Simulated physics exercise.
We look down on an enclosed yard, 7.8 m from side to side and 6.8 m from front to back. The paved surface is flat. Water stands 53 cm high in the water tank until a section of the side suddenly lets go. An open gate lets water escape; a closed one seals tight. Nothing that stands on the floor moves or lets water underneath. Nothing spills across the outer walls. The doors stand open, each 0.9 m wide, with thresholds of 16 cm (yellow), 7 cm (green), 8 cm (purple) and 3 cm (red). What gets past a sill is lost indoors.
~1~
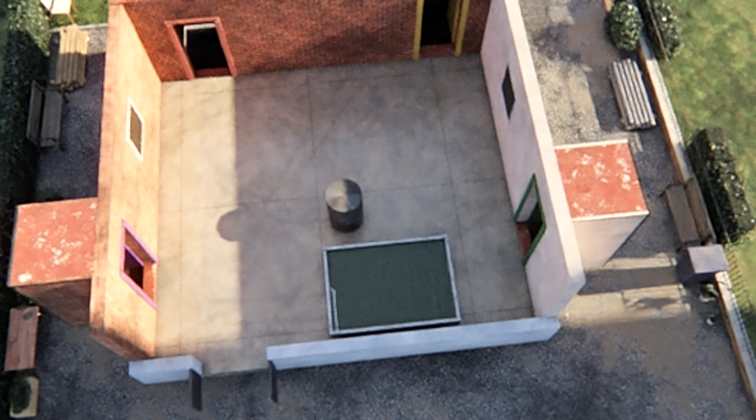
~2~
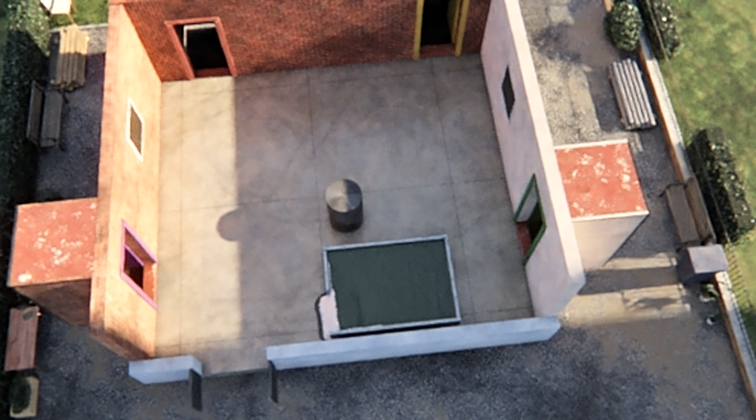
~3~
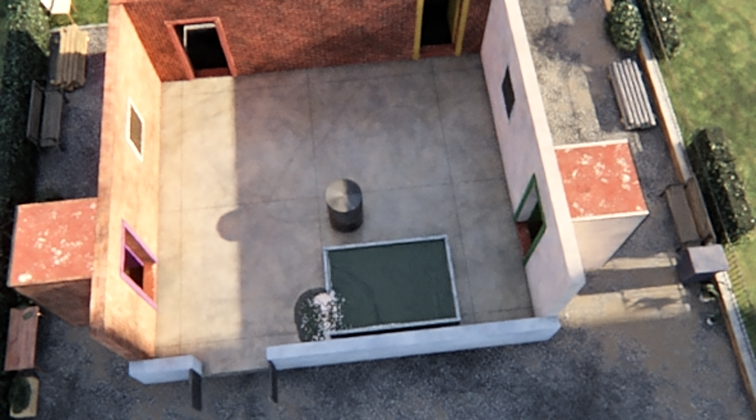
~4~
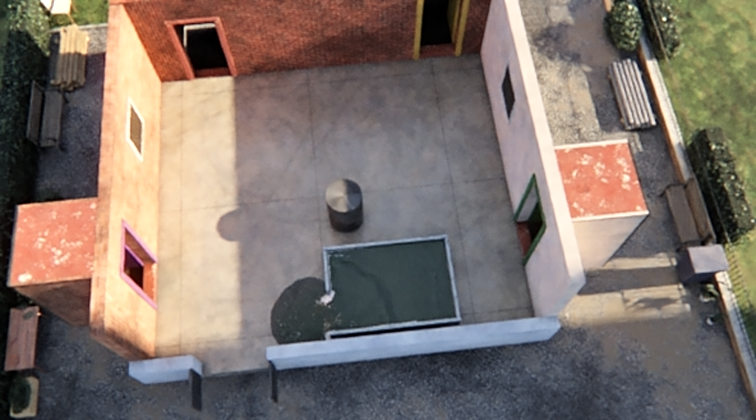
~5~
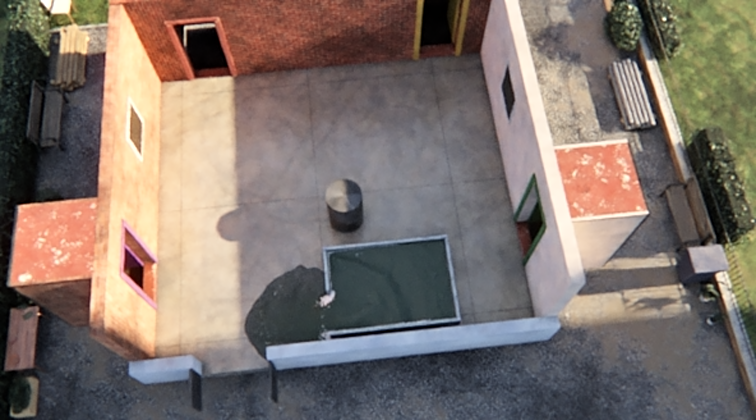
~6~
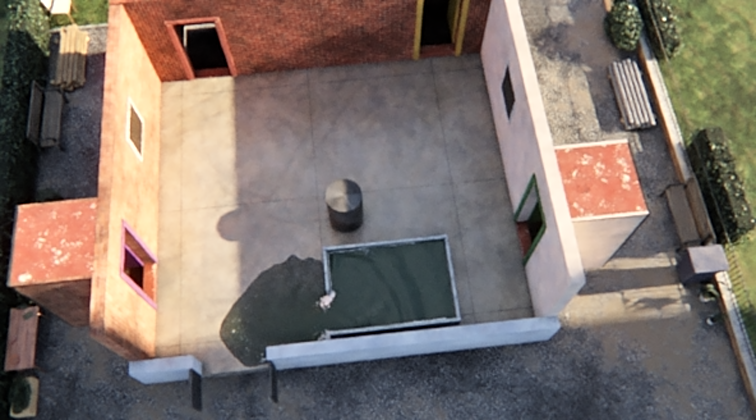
Dark water poured from the left side of a rectangular tank in a walled yard, with a burst of white froth at first, then spread leftward across the pale paving in a widening puddle.
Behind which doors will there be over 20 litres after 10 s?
The water let in: At the yellow door it stays under the limit; at the green door it stays under the limit; at the purple door it passes the limit; at the red door it exceeds the limit.
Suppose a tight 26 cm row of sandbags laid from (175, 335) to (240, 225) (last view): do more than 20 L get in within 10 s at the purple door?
Against that limit: Purple under.
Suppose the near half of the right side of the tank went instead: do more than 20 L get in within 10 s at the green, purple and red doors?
Against that limit: Green over, purple below, red below.
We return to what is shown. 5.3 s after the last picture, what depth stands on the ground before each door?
Depths in cm: Yellow 0, green 0, purple 13, red 10.
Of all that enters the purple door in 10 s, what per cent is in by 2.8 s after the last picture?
Some 45 per cent by then.
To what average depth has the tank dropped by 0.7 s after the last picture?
About 41 cm.
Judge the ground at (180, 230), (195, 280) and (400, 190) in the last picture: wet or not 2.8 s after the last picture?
In turn: Flooded, wet, dry.
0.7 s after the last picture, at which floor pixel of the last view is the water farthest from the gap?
Near (156, 307).
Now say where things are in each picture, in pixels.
In the first picture, still water, 53 cm deep, in the water tank at (390, 284).
In the second picture, the front is at (325, 297), 0.5 m from the gap at (332, 316); 0.1 m2 of floor is under water; 53 cm left at the back of the water tank.
In the third picture, the front is at (299, 305), 0.8 m from the gap at (332, 317); 0.6 m2 of floor is under water; 53 cm left at the back of the water tank.
In the fourth picture, the front is at (276, 314), 1.2 m from the gap at (332, 317); 1.3 m2 of floor is under water; 53 cm left at the back of the water tank.
In the fifth picture, water pours out at (332, 317) and has run 1.7 m, to (250, 322); typically 5 cm deep outside, 53 cm at the water tank's back.
In the sixth picture, water pours out at (332, 316) and has run 2.2 m, to (227, 339); typically 4 cm deep outside, 53 cm at the water tank's back.
Then, 0.7 s after the last picture water covers 15 % of the floor and is deepest (28 cm) near (324, 323); yellow door not reached, green door not reached, purple door not reached, red door not reached.
Then, 1.5 s after the last picture water covers 20 % of the floor and is deepest (28 cm) near (155, 359); yellow door not reached, green door not reached, purple door 17 cm at the sill, 3 L in, red door not reached.
Then, 2.8 s after the last picture water covers 25 % of the floor and is deepest (22 cm) near (155, 359); yellow door not reached, green door not reached, purple door 18 cm at the sill, 59 L in, red door not reached.
Then, 5.3 s after the last picture water covers 45 % of the floor and is deepest (14 cm) near (156, 315); yellow door not reached, green door not reached, purple door 13 cm at the sill, 109 L in, red door 10 cm at the sill, 17 L in.
Then, 9.3 s after the last picture water covers 60 % of the floor and is deepest (8 cm) near (156, 298); yellow door 2 cm at the sill, 0 L in, green door not reached, purple door 8 cm at the sill, 133 L in, red door 8 cm at the sill, 90 L in.
